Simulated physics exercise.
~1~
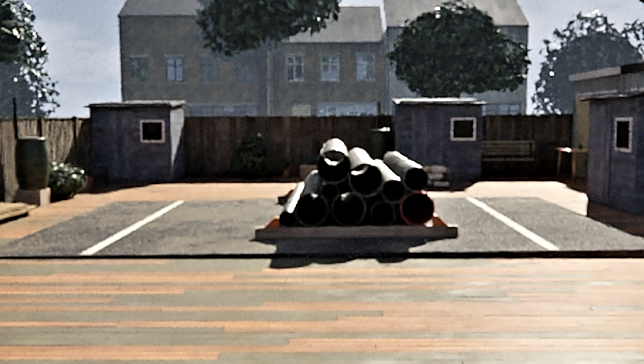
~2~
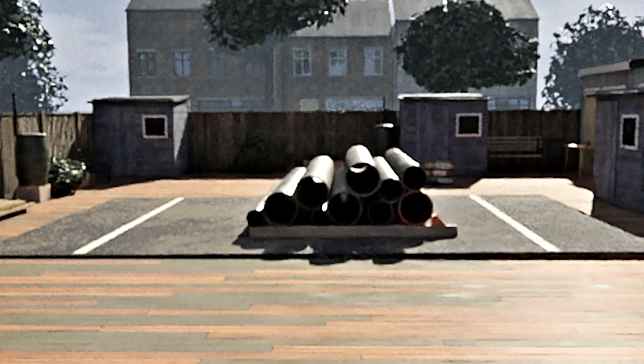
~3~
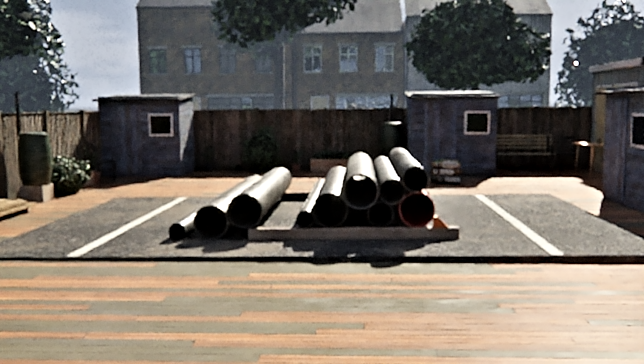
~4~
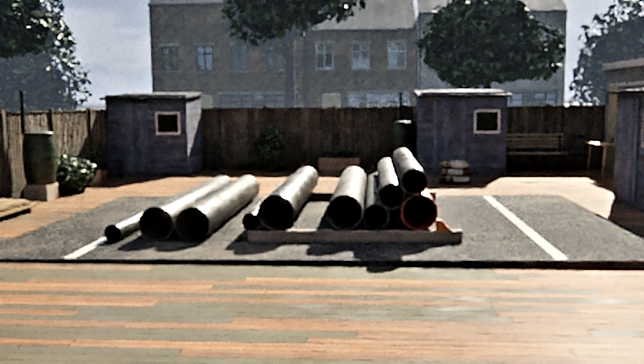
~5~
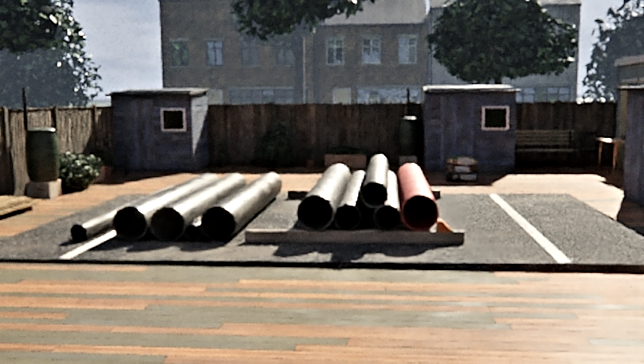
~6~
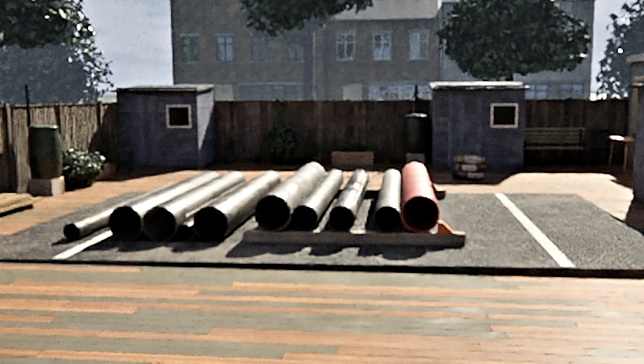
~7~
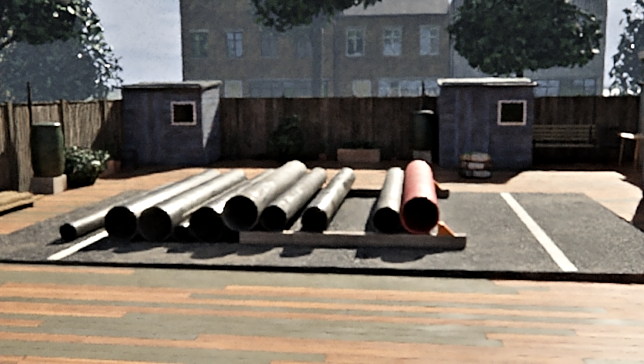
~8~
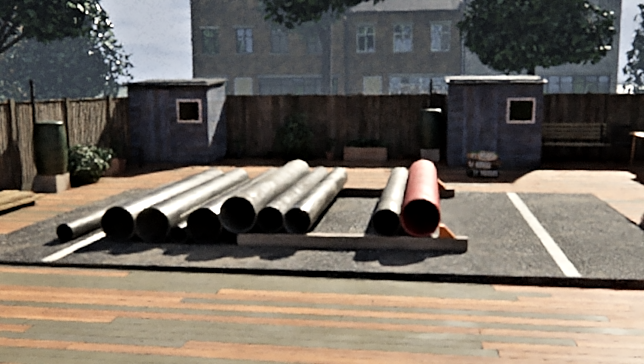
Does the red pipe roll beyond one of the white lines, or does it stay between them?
The red pipe stays between the white lines. It ends up still resting at the right of the bearers, with a grey pipe beside it.
In a fenced yard with small sheds, a stack of hollow steel pipes on low bearers collapses to the left, several pipes rolling onto the gravel and the leftmost passing a white line, while the red pipe ends on the bearers at the right beside a grey one.
